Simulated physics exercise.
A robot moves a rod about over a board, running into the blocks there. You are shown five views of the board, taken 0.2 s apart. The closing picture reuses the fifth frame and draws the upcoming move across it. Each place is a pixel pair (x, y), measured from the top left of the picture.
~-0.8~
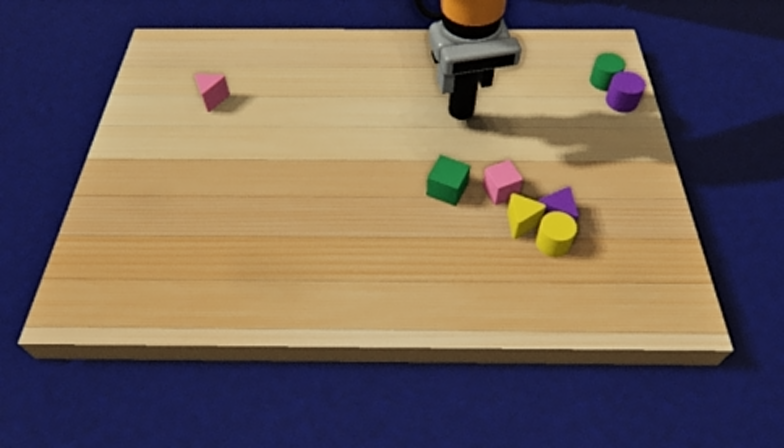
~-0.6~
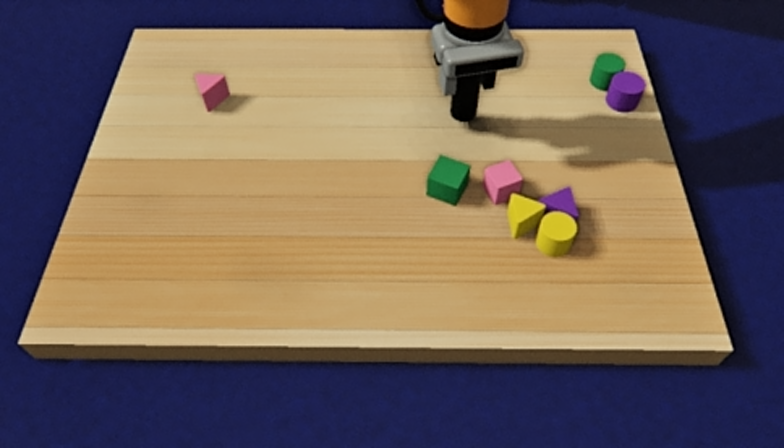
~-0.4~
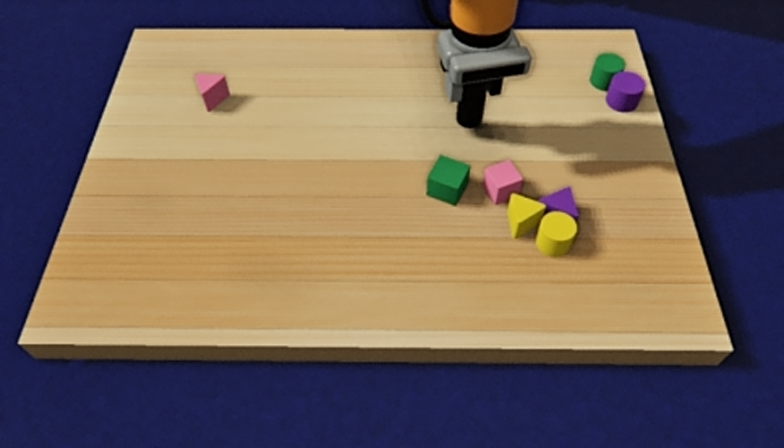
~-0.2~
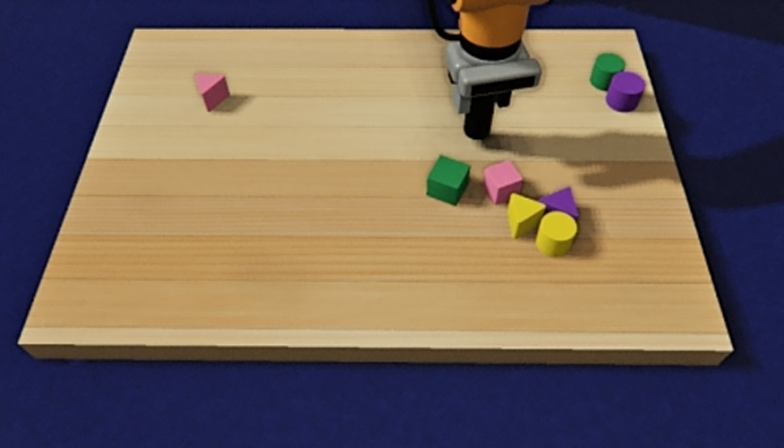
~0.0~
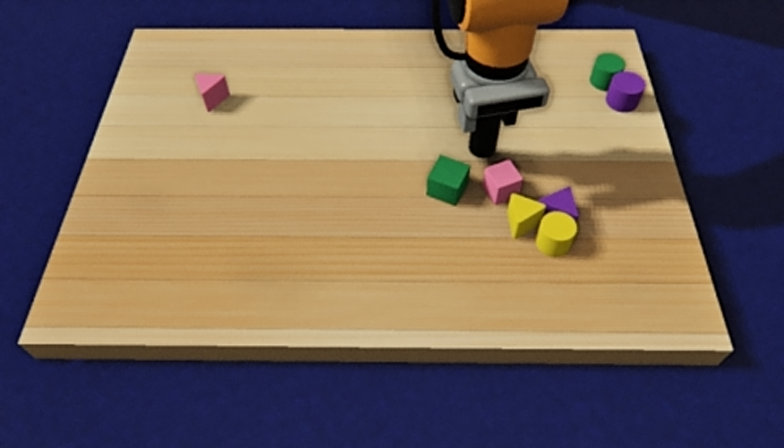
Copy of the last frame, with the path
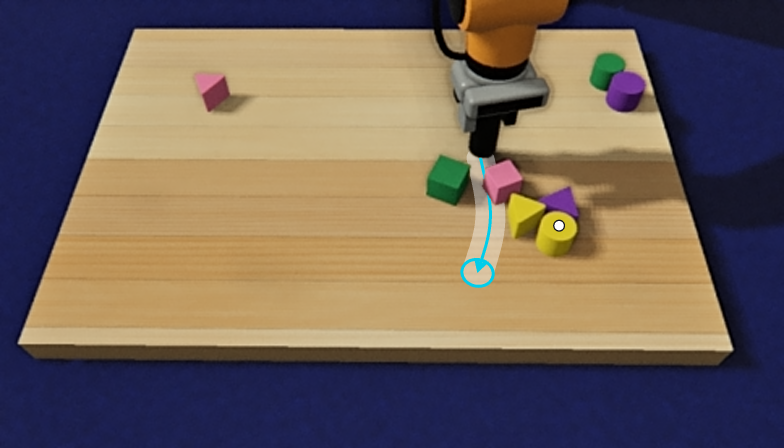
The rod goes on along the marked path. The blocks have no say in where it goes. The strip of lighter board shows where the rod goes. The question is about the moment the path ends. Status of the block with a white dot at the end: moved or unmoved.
The result: It moves.
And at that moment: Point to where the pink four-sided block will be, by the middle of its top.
I'd place it at (519, 242), taking the centre of its top.
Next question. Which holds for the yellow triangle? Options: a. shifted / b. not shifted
The one that fits is a, shifted.
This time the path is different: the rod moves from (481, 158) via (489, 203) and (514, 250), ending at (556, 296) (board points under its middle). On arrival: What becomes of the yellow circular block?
Displaced, by a centimetre or more.
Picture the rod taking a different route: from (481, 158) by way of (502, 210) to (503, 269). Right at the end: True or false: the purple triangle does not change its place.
True
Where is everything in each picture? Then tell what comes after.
The first frame shows lower end of the rod at (461, 112), tops of blocks, green four-sided block at (449, 171), pink four-sided block at (504, 174), yellow triangle at (526, 207), yellow circular block at (559, 226).
The second frame shows rod at (463, 114), blocks as before.
The third frame shows rod at (469, 120), blocks as before.
The fourth frame shows rod at (477, 131), blocks as before.
The fifth frame shows rod at (482, 149), green four-sided block at (449, 171), pink four-sided block at (504, 174), yellow triangle at (526, 207), yellow circular block at (559, 226).
The drawn path runs from (481, 158) over (490, 213) to (478, 273); the dot is on the yellow circular block.
The first path, step by step. One third of the way, rod at (490, 186); pink four-sided block at (511, 196); yellow triangle at (531, 217), turned 30° anticlockwise.
Two thirds of the way, rod at (490, 225); pink four-sided block at (517, 233), turned 35° anticlockwise; yellow triangle at (545, 241), turned 80° anticlockwise; yellow circular block at (570, 231).
At the end, rod at (479, 265); green four-sided block not moved; pink four-sided block at (519, 242), turned 45° anticlockwise; yellow triangle at (547, 244), turned 95° anticlockwise; yellow circular block at (571, 231).
